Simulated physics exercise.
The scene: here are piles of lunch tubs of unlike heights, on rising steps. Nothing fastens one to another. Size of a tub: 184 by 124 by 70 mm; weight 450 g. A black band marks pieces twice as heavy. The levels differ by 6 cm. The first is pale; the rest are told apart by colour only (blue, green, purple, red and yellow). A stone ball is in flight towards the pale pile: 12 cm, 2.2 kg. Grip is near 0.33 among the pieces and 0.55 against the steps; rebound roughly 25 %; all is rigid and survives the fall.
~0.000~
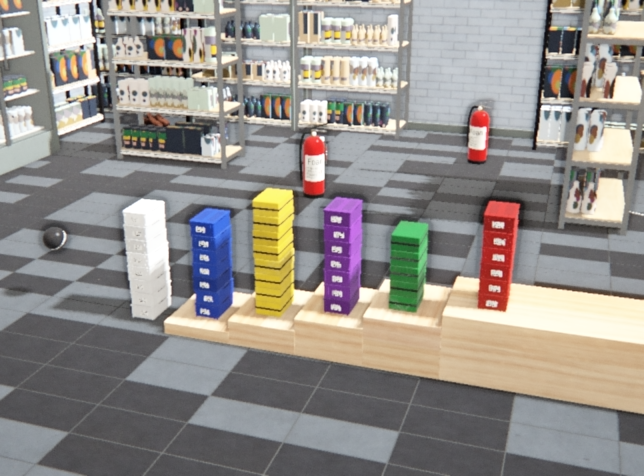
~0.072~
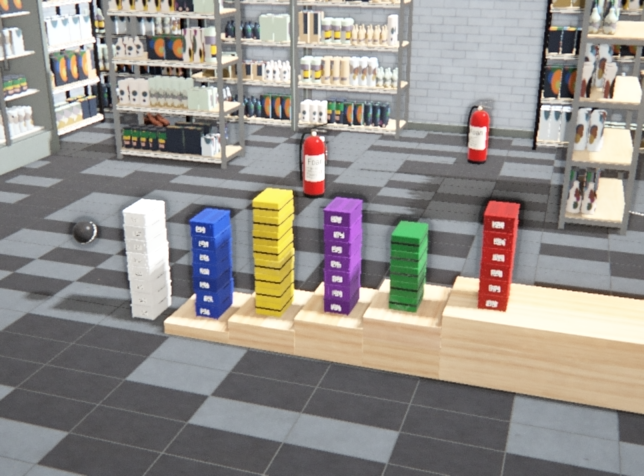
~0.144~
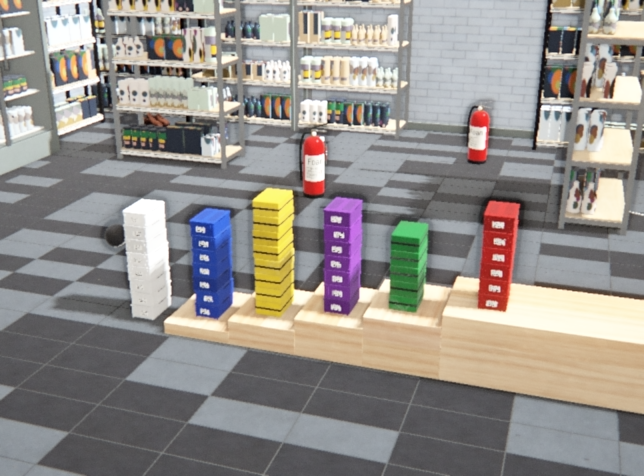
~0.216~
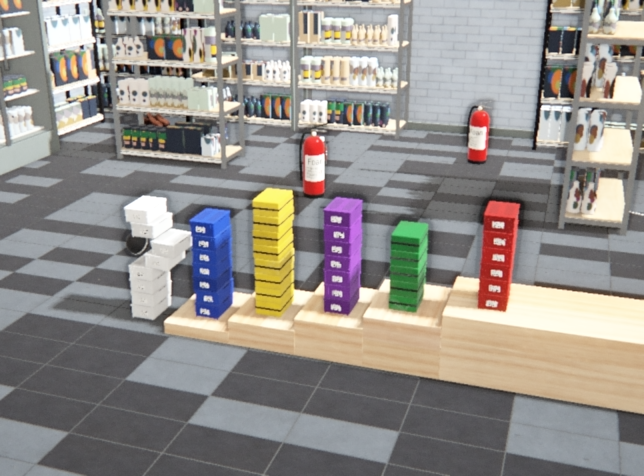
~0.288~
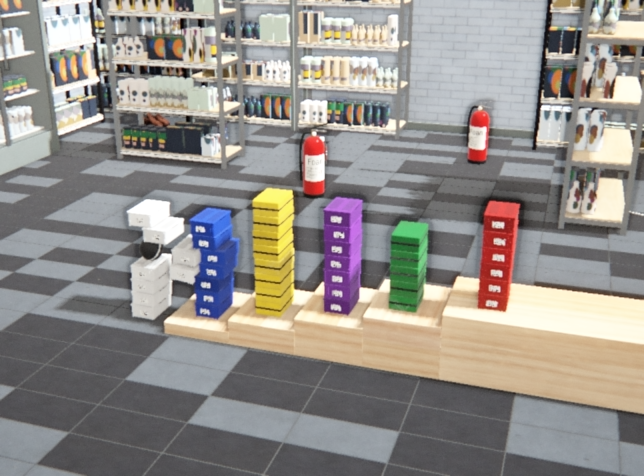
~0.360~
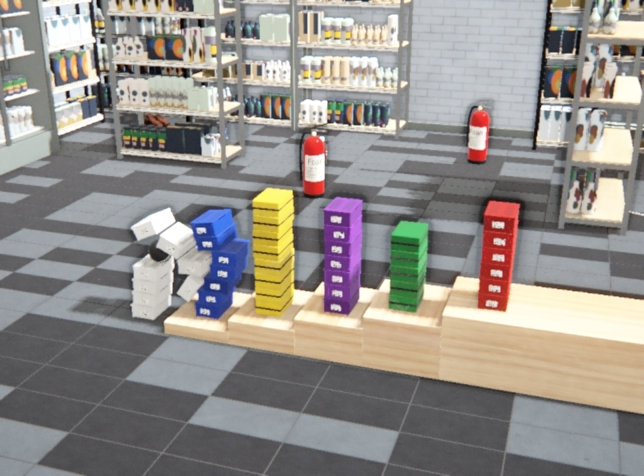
A white stack is struck by a dark ball from the left, scattering tubs against the blue stack.
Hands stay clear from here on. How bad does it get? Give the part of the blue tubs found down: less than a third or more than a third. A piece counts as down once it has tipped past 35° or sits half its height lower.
The part is more than a third.
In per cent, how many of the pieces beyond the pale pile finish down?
Near 10 per cent.
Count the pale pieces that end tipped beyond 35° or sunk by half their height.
4 of them.
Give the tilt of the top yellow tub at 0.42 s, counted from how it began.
Some 0°.
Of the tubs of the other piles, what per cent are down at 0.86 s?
By then 10 per cent.
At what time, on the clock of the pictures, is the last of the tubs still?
Near 1.5 s.
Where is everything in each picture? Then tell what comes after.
In the first frame (each place is the centre of the face we see best), ball (55, 239) 44 cm from contact, 2.8 m/s; top blue tub (210, 216); top yellow tub (266, 209); the others all in place.
Ball (85, 233) 25 cm from contact, 2.6 m/s; top blue tub (210, 216), in the second frame.
Ball (117, 236) 7 cm from contact, 2.6 m/s; top blue tub (210, 216), in the third frame.
Ball (138, 243) after contact, 1.3 m/s; top blue tub (210, 216); the others all in place, in the fourth frame.
Ball (151, 249) after contact, 0.8 m/s; top blue tub (211, 215); 3 have shifted, in the fifth frame.
Ball (161, 251) after contact, 0.6 m/s; top blue tub (211, 216) tilted 10°; top purple tub (337, 219); 6 have shifted, in the sixth frame.
By 0.42 s, 4 of the pale pile down; none of the 7 blue tubs down (0 of 33 in all colours); top blue tub tilted 29°.
By 0.50 s, 4 of the pale pile down; 2 of the 7 blue tubs down (2 of 33 in all colours); top blue tub tilted 61°, 8 cm lower.
By 0.86 s, 4 of the pale pile down; 4 of the 7 blue tubs down (4 of 33 in all colours); top blue tub on its side; top yellow tub moved 8 mm.
When it is over (1.7 s), 4 of the pale pile down; 4 of the 7 blue tubs down (4 of 33 in all colours); top blue tub on its side; top yellow tub moved 9 mm. That is 57 per cent. In pixels of the last frame, middles, top blue tub near (218, 257), top yellow tub near (275, 203).
